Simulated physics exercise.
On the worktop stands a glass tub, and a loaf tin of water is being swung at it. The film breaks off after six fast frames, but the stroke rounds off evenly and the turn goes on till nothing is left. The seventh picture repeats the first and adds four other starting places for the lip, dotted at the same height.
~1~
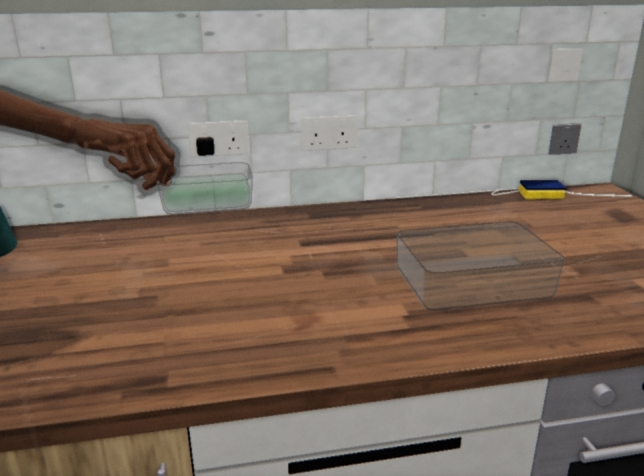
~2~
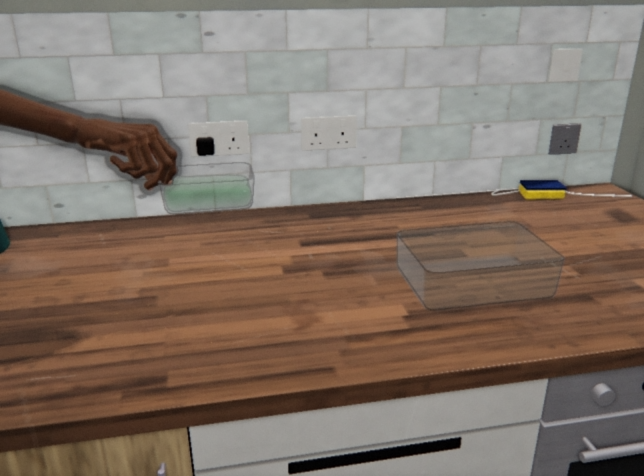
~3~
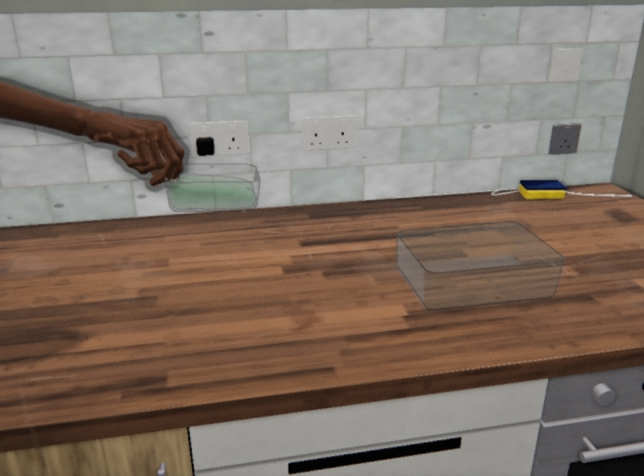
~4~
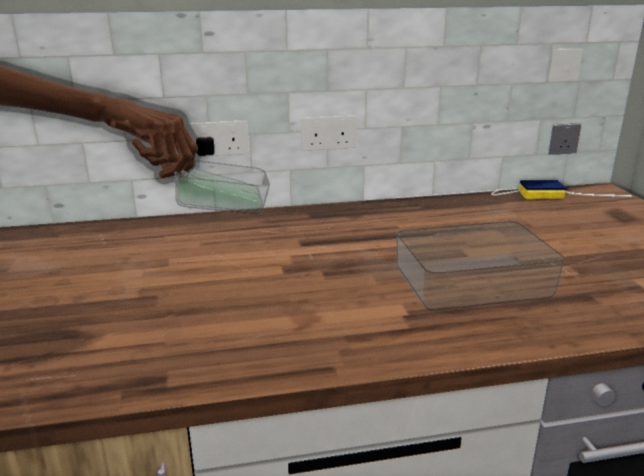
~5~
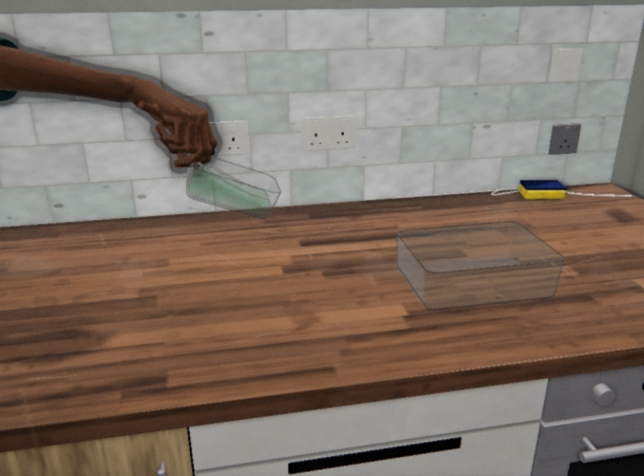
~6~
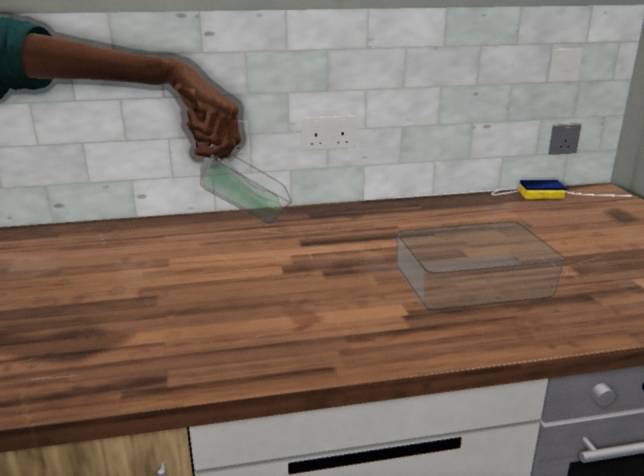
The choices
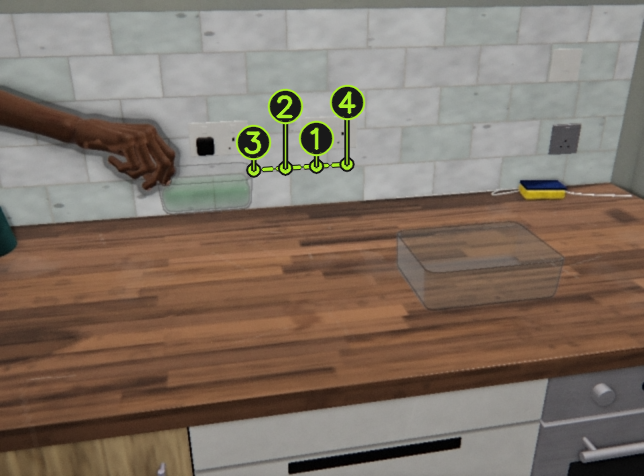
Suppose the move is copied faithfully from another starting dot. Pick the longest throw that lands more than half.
Take 2.
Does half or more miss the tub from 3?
Yes, it does.
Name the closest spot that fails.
Here it is spot 3.
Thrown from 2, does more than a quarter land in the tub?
Yes, it does.
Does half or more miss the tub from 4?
No, that is safe.
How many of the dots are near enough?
Three.
On the marked copy, 1 at (316, 166); 2 at (285, 168); 3 at (253, 170); 4 at (347, 164).
With 1, about 84 % lands in the tub, 5 % falls short and 11 % goes beside or beyond.
With 2, about 79 % lands in the tub, 14 % falls short and 7 % goes beside or beyond.
With 3, about 10 % lands in the tub, 84 % falls short and 7 % goes beside or beyond.
With 4, about 73 % lands in the tub, 4 % falls short and 23 % goes beside or beyond.
